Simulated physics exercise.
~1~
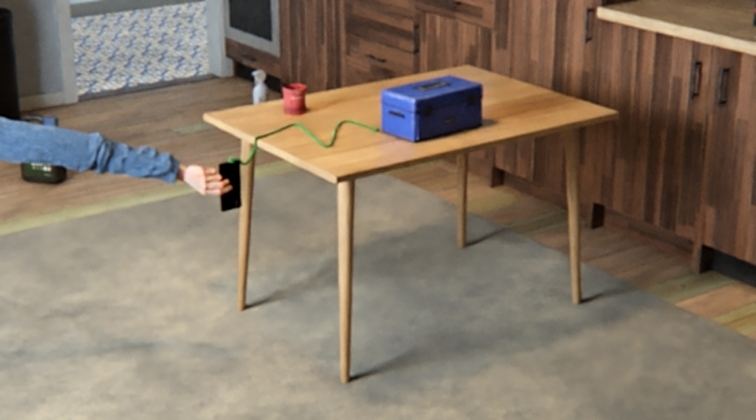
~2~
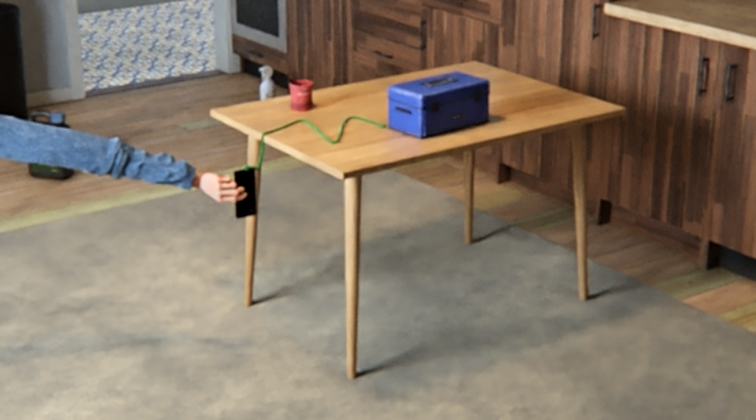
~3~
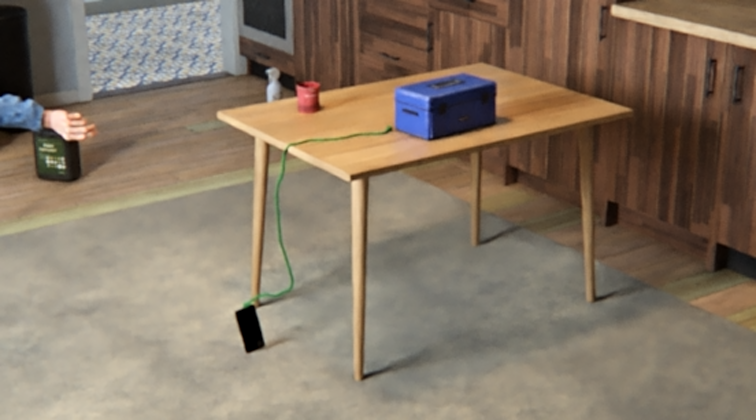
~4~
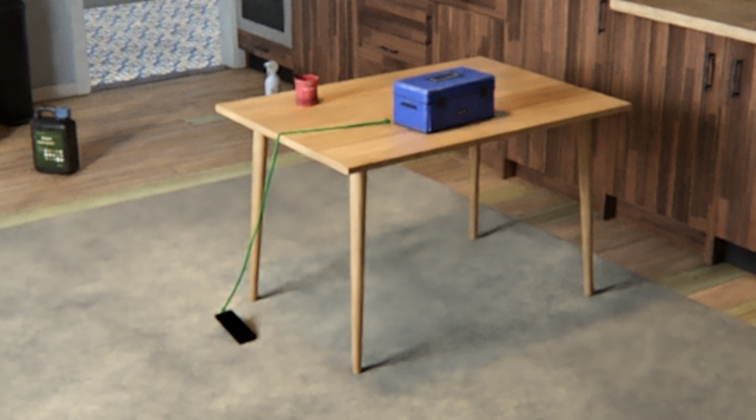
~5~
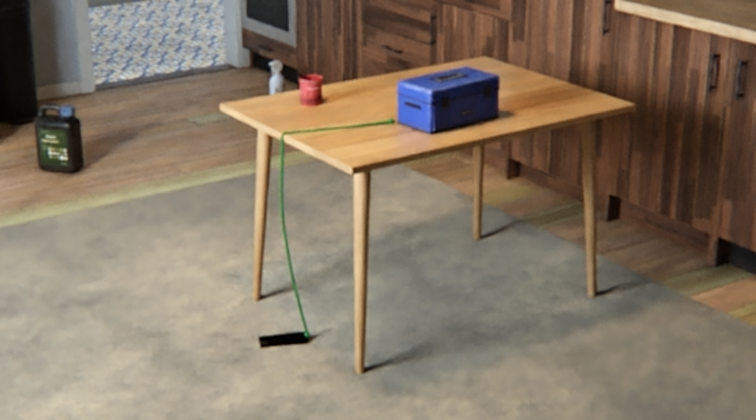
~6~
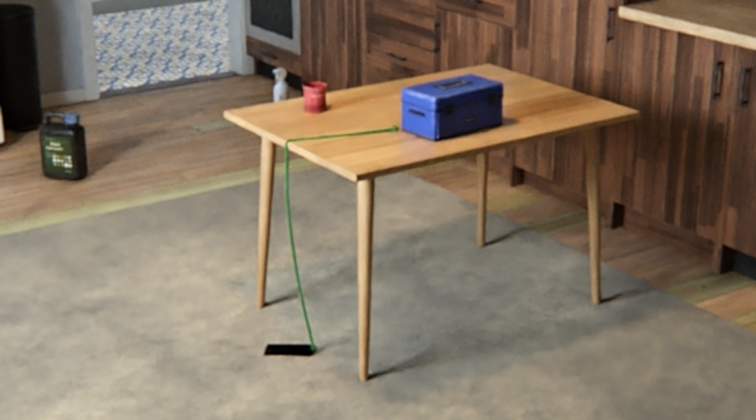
A wooden table stands on a grey rug in a kitchen, seen from slightly above, with a blue toolbox on top and a red cup to its left. From the left, a hand in a denim sleeve holds a black phone just off the table's near left end, a green cord running from it to the toolbox. The hand lets go and draws back, and the phone drops, pulling the cord down over the edge. The phone swings left, turning, then slides back right. It ends lying flat on the floor, while the toolbox and cup stay in place.
